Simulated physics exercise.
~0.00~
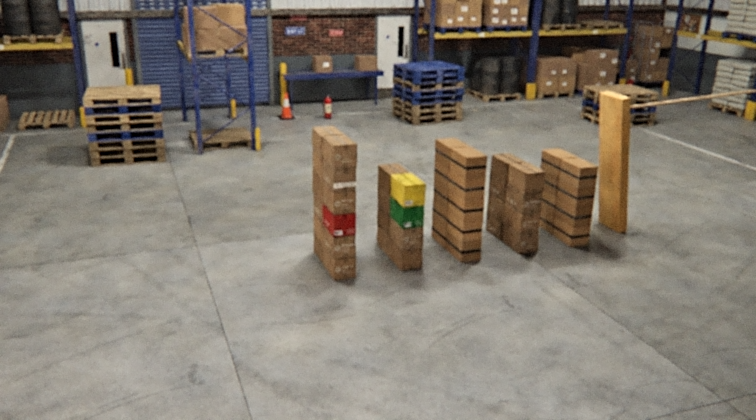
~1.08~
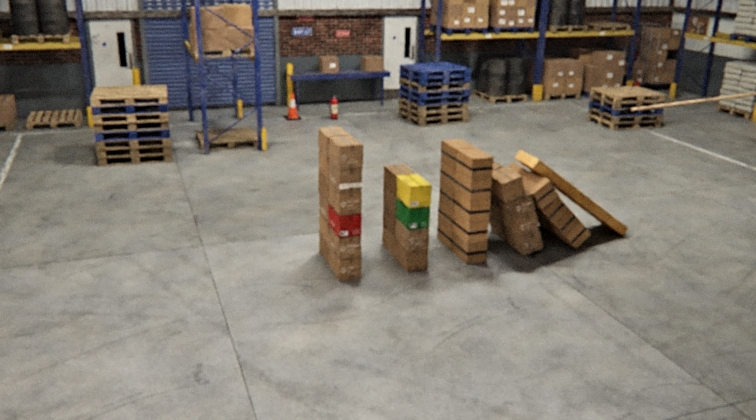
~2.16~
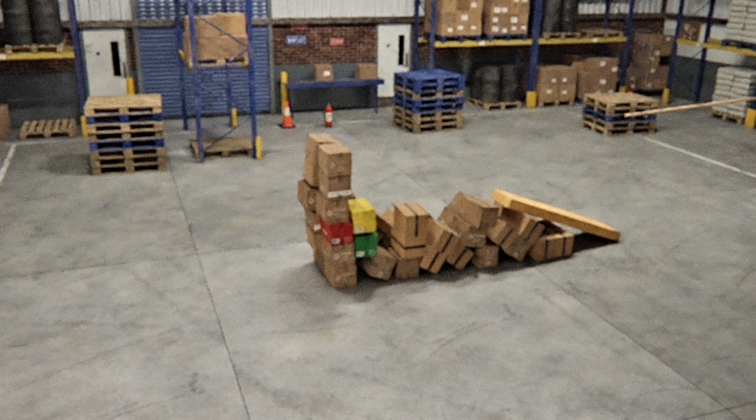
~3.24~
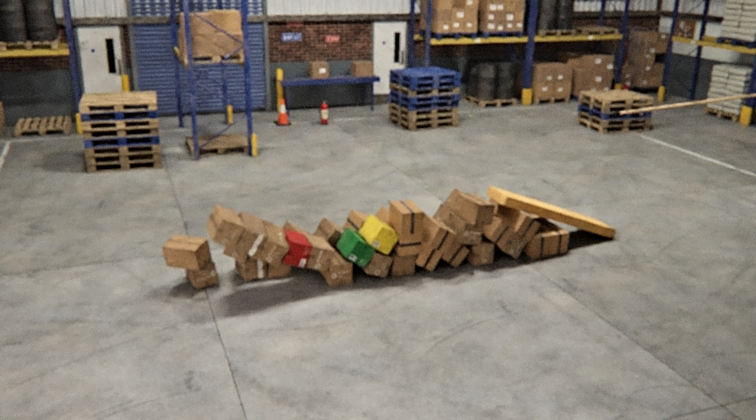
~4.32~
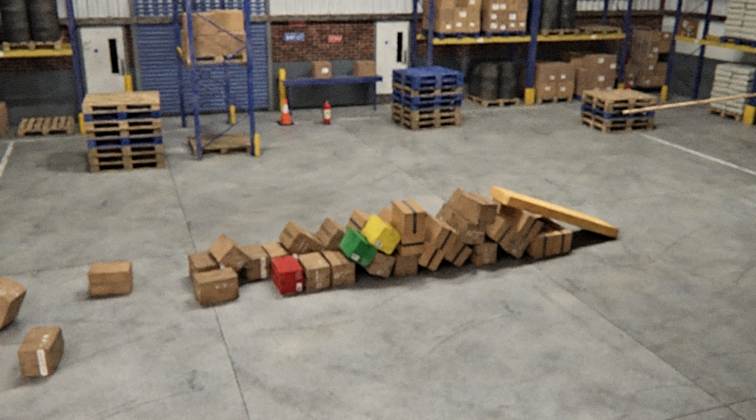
A tall wooden board stands upright at the right end of a row of stacked brown cartons on a grey warehouse floor, seen from slightly above by a gently swaying camera. Yellow and green cartons sit on the second stack from the left, and a red one in the taller leftmost stack, with racks and pallets behind. The board tips left into the nearest stack, and the columns topple leftward in turn. The leftmost stack breaks up last, scattering a few cartons across the floor. Everything ends in a long heap, the green and yellow cartons fallen askew, the red on its side, the board slanting on top.
